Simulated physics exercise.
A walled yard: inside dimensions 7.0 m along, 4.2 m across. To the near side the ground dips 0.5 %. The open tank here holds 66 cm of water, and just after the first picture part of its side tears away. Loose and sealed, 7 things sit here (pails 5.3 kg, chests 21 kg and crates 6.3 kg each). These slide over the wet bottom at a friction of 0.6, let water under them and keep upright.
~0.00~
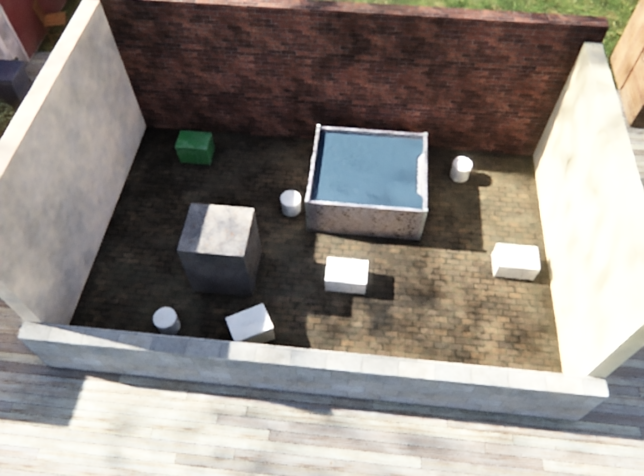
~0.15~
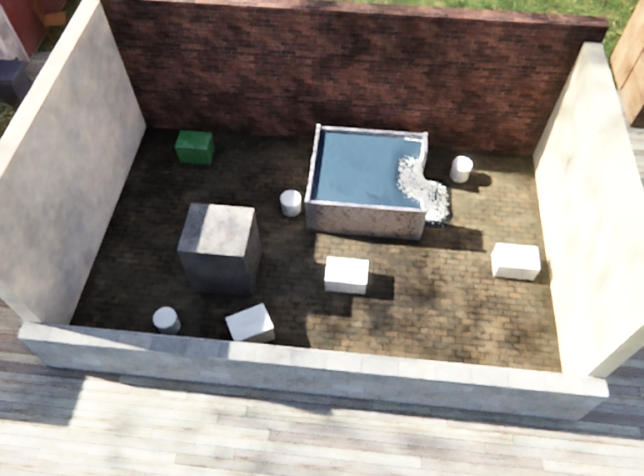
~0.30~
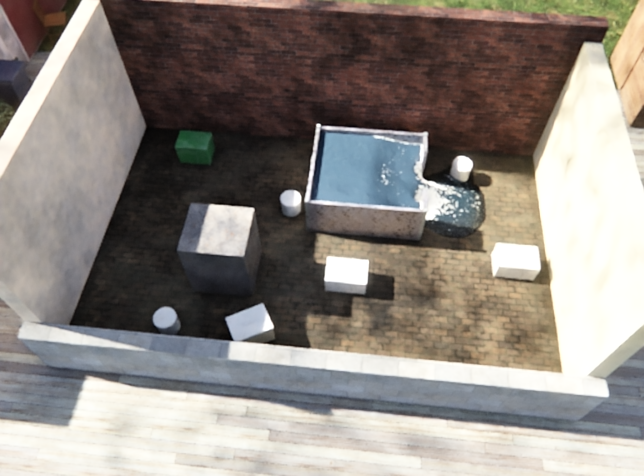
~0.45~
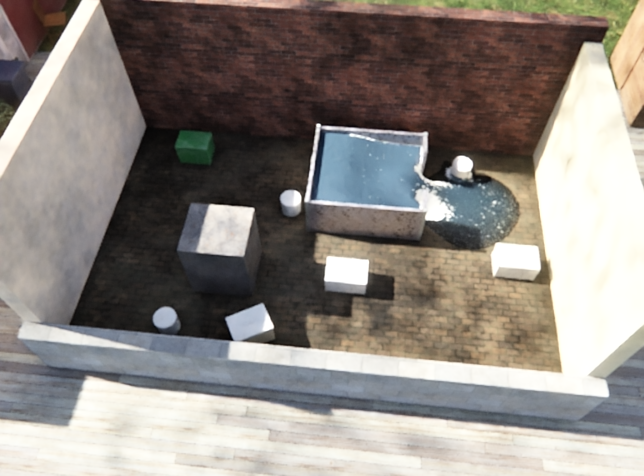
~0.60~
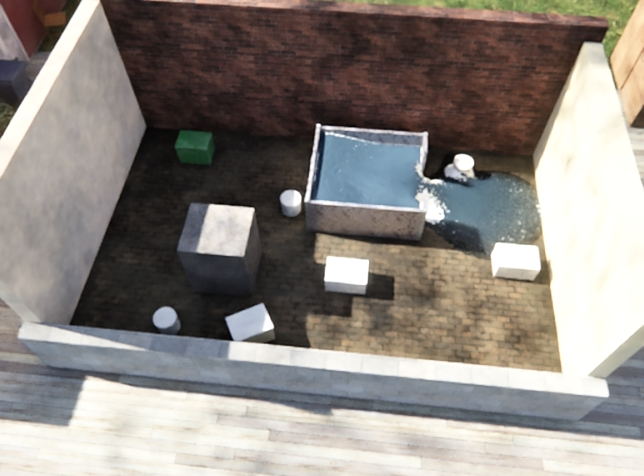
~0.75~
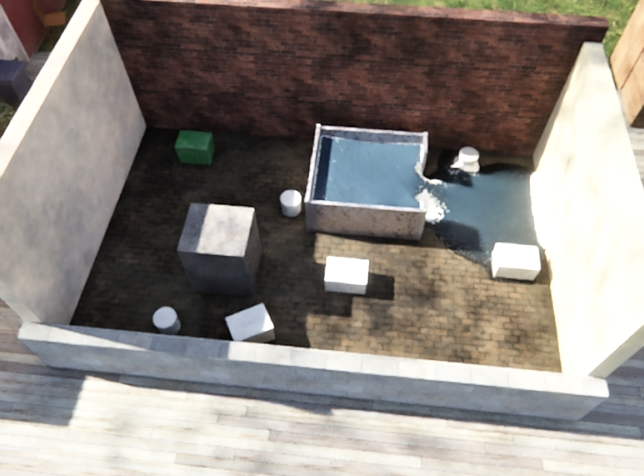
A walled yard with a brown paved floor, pale side walls and a dark red brick back wall is seen from high above by a still camera. An open tank of blue water stands right of centre, with a grey block at left, a green box at back left, and white cylinders and boxes scattered around. Water bursts through the tank's right side, foams and spreads to the right wall, nudging the rear-right cylinder slightly.
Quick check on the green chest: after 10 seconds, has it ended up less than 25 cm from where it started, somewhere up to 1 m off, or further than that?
Steady.
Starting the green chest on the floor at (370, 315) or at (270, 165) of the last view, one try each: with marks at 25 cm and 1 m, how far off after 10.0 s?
In turn: It holds its place; it holds its place.
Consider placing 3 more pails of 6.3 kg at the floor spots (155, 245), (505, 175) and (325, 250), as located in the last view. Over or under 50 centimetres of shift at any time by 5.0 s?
Answers, first to last: Not exceeding, exceeding, not exceeding.
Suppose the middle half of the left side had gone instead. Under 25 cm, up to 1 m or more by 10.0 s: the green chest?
The green chest simply gets swept away.
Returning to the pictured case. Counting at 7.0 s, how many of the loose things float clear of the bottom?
It comes to 2.
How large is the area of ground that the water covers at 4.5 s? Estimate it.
Roughly 18 m2.
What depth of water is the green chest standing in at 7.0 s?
I'd put it at about 2 cm.
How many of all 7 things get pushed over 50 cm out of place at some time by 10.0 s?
It adds up to 5.
After 2.0 s the green chest is near (193, 140), 0.0 m from its start, aground; 2 afloat.
After 4.5 s the green chest is near (193, 140), 0.0 m from its start, aground; 1 afloat.
After 7.0 s the green chest is near (193, 140), 0.0 m from its start, aground; 2 afloat.
After 10.0 s the green chest is near (193, 140), 0.0 m from its start, aground; 3 afloat.
